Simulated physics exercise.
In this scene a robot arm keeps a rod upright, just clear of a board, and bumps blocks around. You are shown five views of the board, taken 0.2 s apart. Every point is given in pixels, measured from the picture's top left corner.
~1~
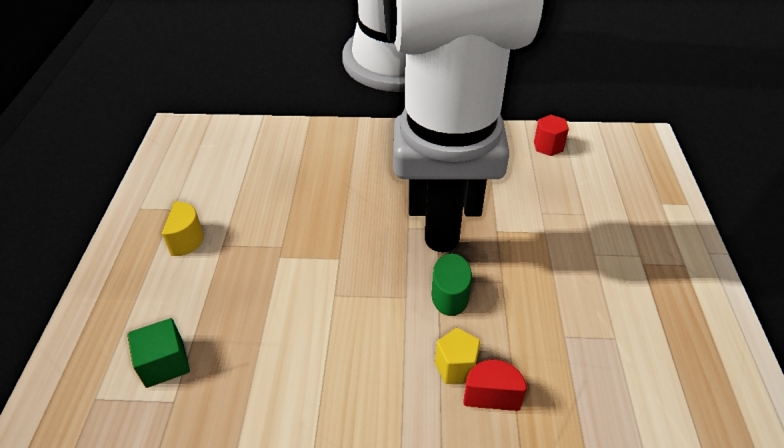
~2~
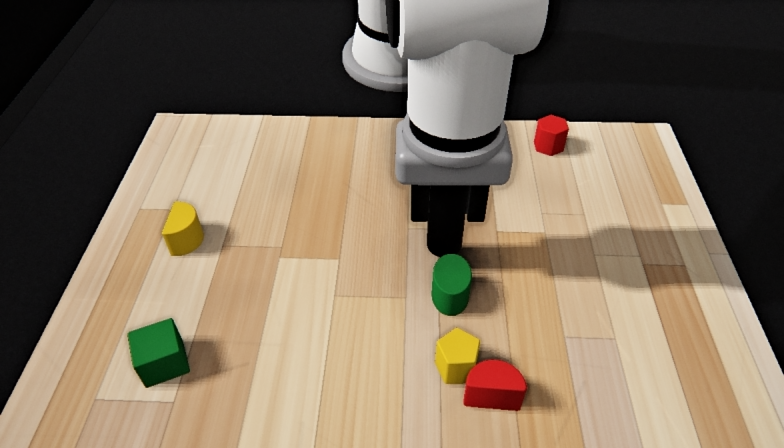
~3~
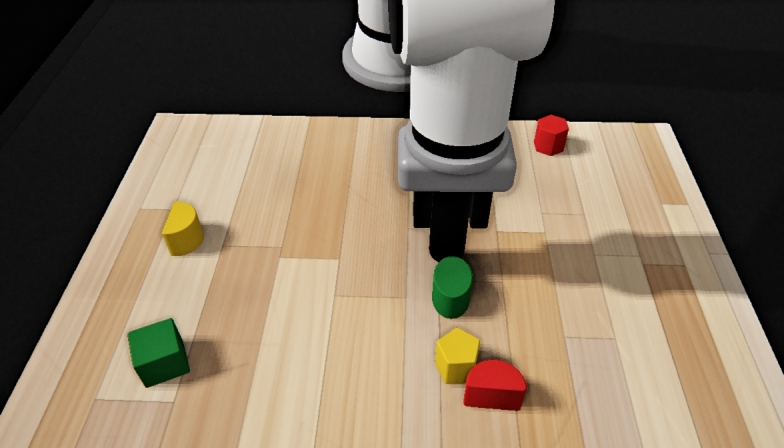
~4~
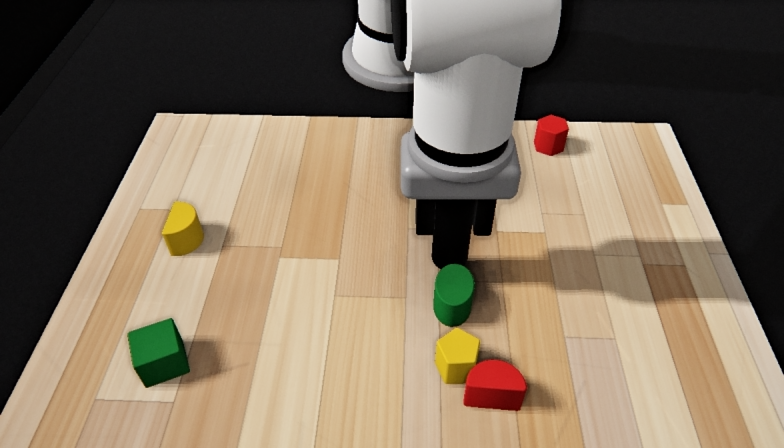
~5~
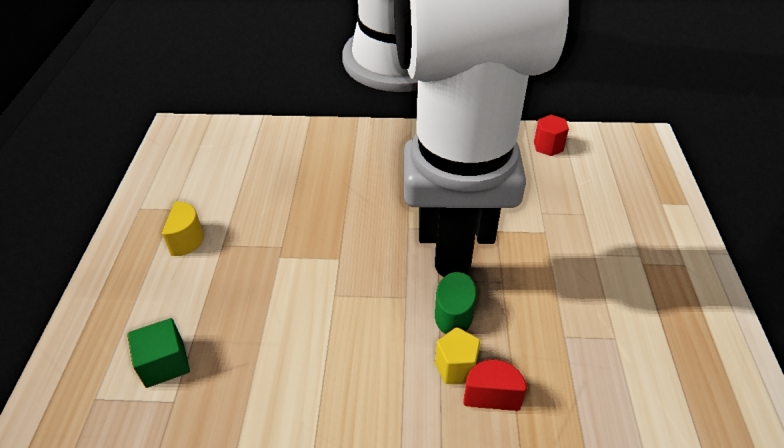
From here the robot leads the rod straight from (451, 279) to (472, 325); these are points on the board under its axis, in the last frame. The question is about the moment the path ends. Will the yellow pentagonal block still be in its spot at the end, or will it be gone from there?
The yellow pentagonal block moves.
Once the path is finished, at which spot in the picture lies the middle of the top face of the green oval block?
Its top centre lands on (451, 333).
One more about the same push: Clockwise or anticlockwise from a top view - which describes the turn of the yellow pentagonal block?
It ends up turned anticlockwise.
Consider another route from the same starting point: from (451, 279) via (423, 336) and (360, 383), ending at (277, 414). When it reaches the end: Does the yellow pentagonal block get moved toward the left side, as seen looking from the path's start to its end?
Yes, it checks out.
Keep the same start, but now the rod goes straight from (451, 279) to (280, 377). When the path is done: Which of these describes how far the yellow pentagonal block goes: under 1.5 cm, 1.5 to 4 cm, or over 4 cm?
The answer here is less than 1.5 cm.
The first path, step by step. Halfway along, rod at (463, 291); green oval block at (456, 316), turned 25° clockwise; yellow pentagonal block at (455, 356), turned 20° anticlockwise.
At the end, rod at (474, 314); green oval block at (451, 333), turned 65° clockwise; yellow pentagonal block at (448, 373), turned 60° anticlockwise; red half-round block still.
